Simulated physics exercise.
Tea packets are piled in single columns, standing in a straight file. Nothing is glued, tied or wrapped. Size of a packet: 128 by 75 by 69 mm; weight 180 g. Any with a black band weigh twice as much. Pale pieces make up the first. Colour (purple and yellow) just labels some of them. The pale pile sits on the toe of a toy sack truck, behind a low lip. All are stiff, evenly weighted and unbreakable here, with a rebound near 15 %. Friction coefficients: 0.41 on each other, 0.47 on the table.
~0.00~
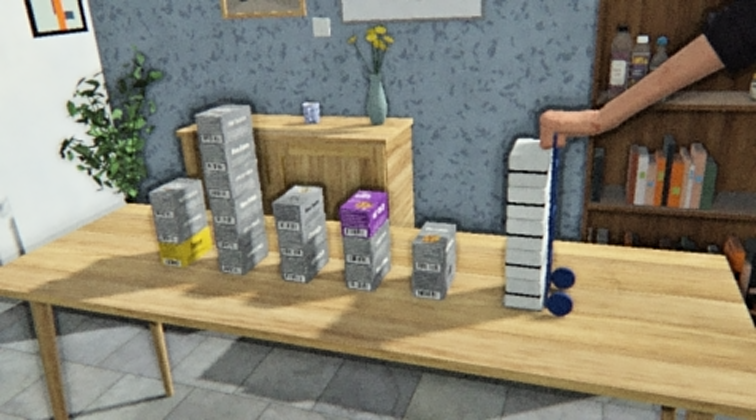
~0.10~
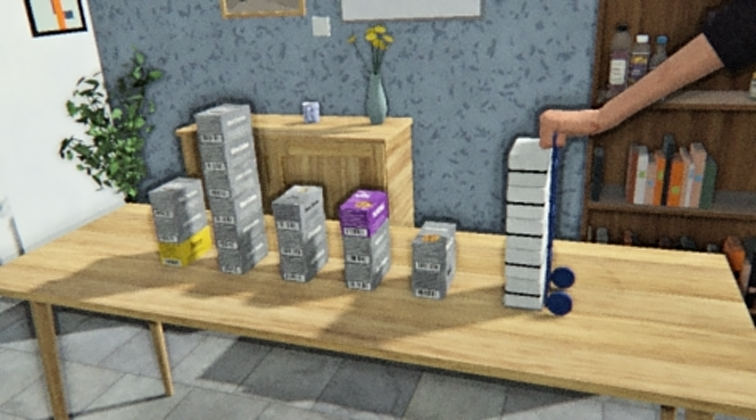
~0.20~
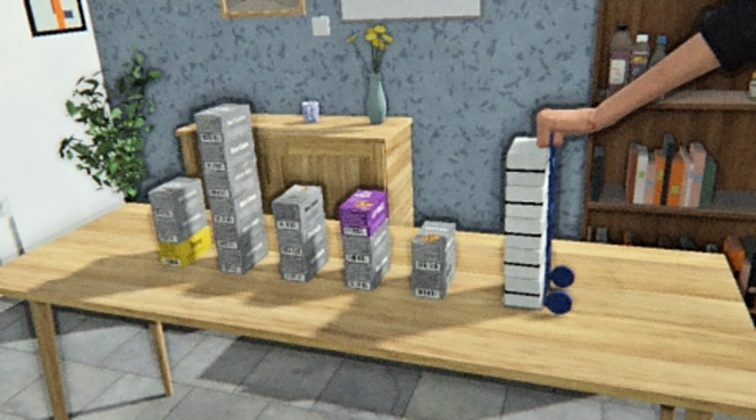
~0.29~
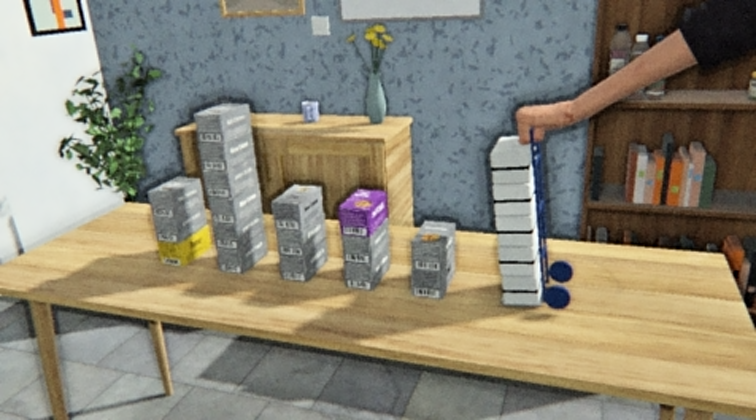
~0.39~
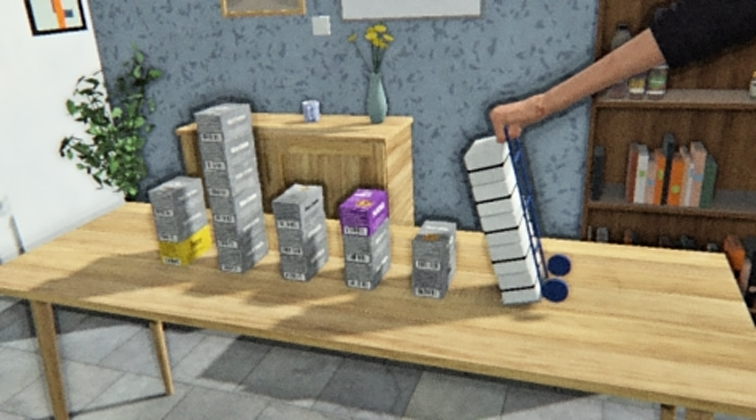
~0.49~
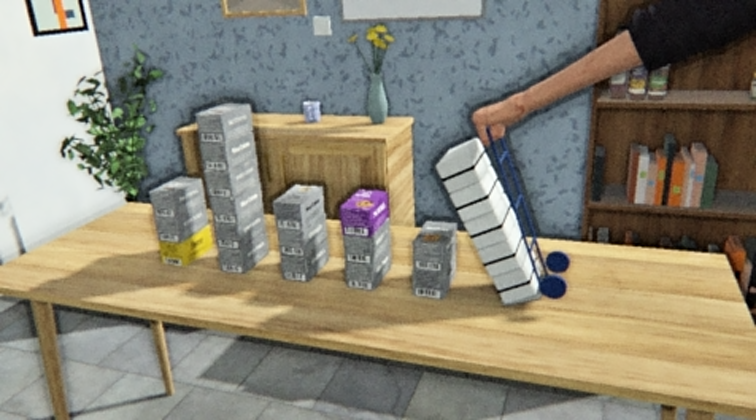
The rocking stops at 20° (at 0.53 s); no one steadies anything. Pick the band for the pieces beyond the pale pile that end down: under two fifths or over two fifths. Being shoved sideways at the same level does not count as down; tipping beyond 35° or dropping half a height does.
Ending down: Less than two fifths.
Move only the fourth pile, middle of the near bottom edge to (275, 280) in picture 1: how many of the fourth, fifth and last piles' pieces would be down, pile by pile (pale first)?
Then fourth 0, fifth 0, last 0.
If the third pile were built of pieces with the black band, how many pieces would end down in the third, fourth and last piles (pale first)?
Then third 1, fourth 0, last 0.
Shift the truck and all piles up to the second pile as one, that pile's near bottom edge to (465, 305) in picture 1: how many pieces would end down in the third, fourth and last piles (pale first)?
Then third 0, fourth 0, last 0.
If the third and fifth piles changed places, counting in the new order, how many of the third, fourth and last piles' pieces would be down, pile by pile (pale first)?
Then third 0, fourth 0, last 0.
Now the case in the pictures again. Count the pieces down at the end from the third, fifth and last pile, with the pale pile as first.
By pile: Third 2, fifth 0, last 0.
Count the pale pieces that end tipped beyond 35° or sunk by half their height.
5 pale pieces.
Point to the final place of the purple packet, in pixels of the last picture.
Near (329, 263).
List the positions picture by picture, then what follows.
In the first picture (each place is the centre of the face we see best), truck frame (553, 173) 0° forward; purple packet (355, 224); yellow packet (197, 247); the others all in place.
In the second picture, truck frame (553, 172) 0° forward; purple packet (354, 223).
In the third picture, truck frame (550, 171) 1° forward; yellow packet (197, 246).
In the fourth picture, truck frame (534, 167) 6° forward, top of the pale pile leaning 6°; purple packet (354, 223); the others all in place.
In the fifth picture, truck frame (513, 163) 14° forward, top of the pale pile leaning 15°; purple packet (355, 222); the others all in place.
In the sixth picture, truck frame (499, 164) 19° forward, top of the pale pile leaning 26°; purple packet (355, 223); yellow packet (198, 246); the others all in place.
By 0.58 s, 5 of the pale pile down; none of the 17 other packets down.
By 0.74 s, 5 of the pale pile down; none of the 17 other packets down, 3 disturbed; purple packet tilted 9°.
By 1.08 s, 5 of the pale pile down; 1 of the 17 other packets down; purple packet 14 cm lower.
When it is over (1.7 s), 5 of the pale pile down; 3 of the 17 other packets down; purple packet 14 cm lower; yellow packet unmoved. That is 18 per cent. In pixels of the last frame, middles, purple packet near (329, 263), yellow packet near (187, 244).
